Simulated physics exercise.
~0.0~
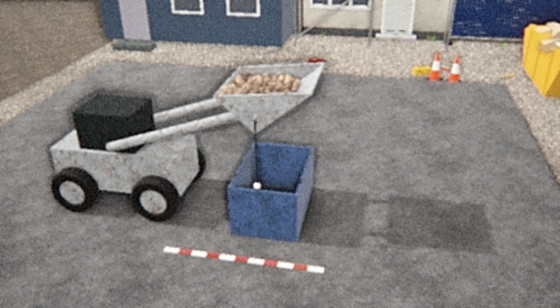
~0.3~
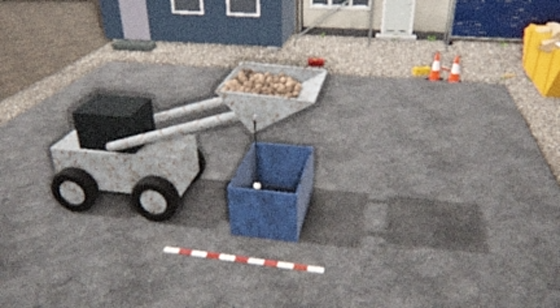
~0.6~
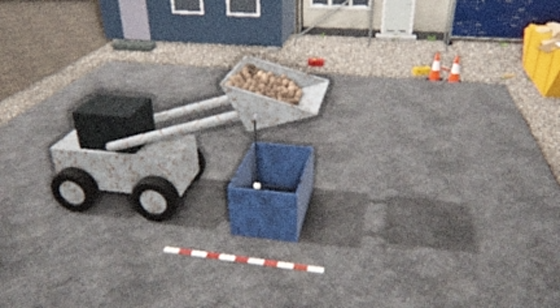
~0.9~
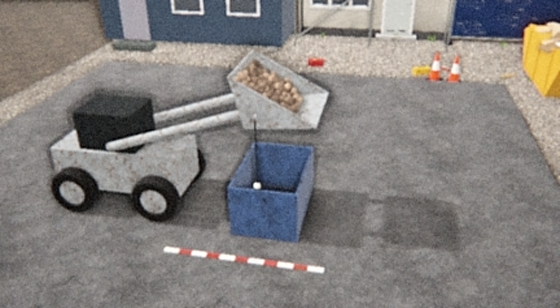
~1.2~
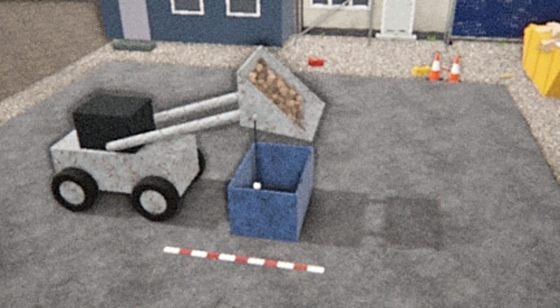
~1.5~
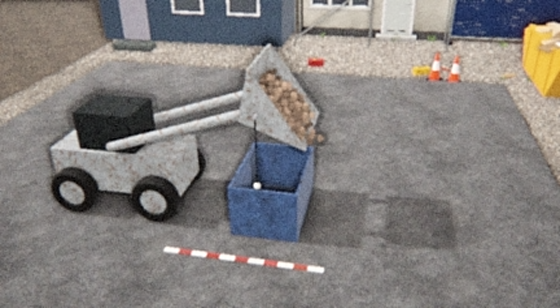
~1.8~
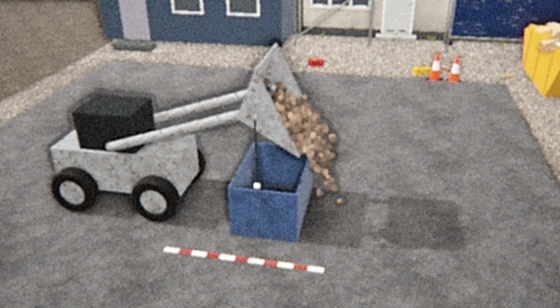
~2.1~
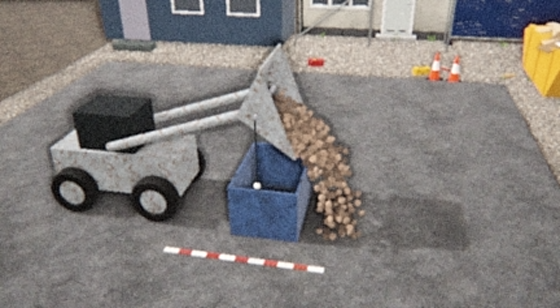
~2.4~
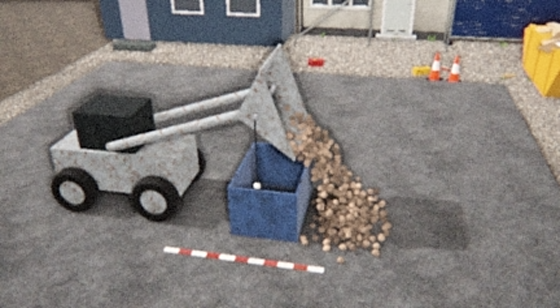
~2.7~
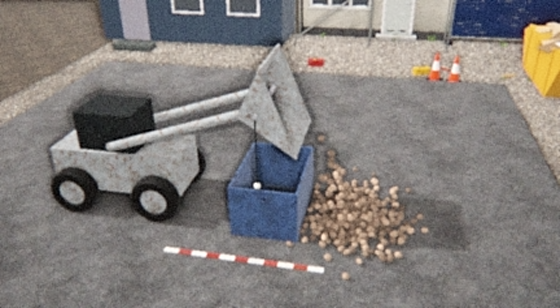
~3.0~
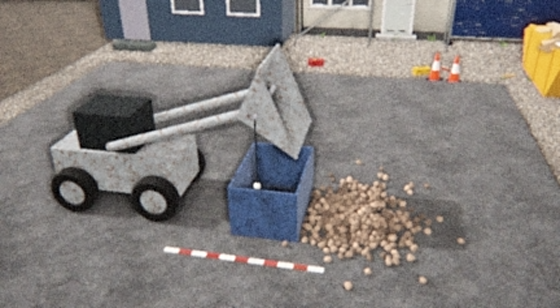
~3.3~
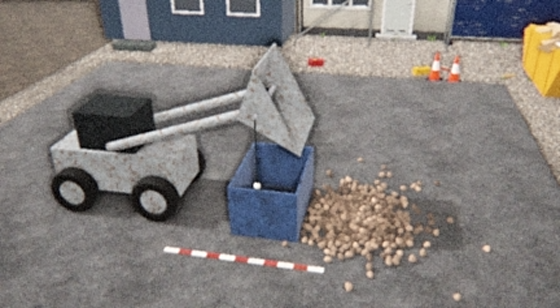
A pale grey wheeled loader holds a bucket of brown stones high above an open blue bin on a grey paved yard, seen from above and to one side. A red and white striped staff lies in front, with a blue building, orange cones and a yellow container behind. The bucket tips forward to the right, and the stones slide to its lip. They pour over the bin's far right edge, missing it and piling on the ground. The emptied bucket stays steeply tilted, rocking slightly, while the stones spread and settle beside the bin.
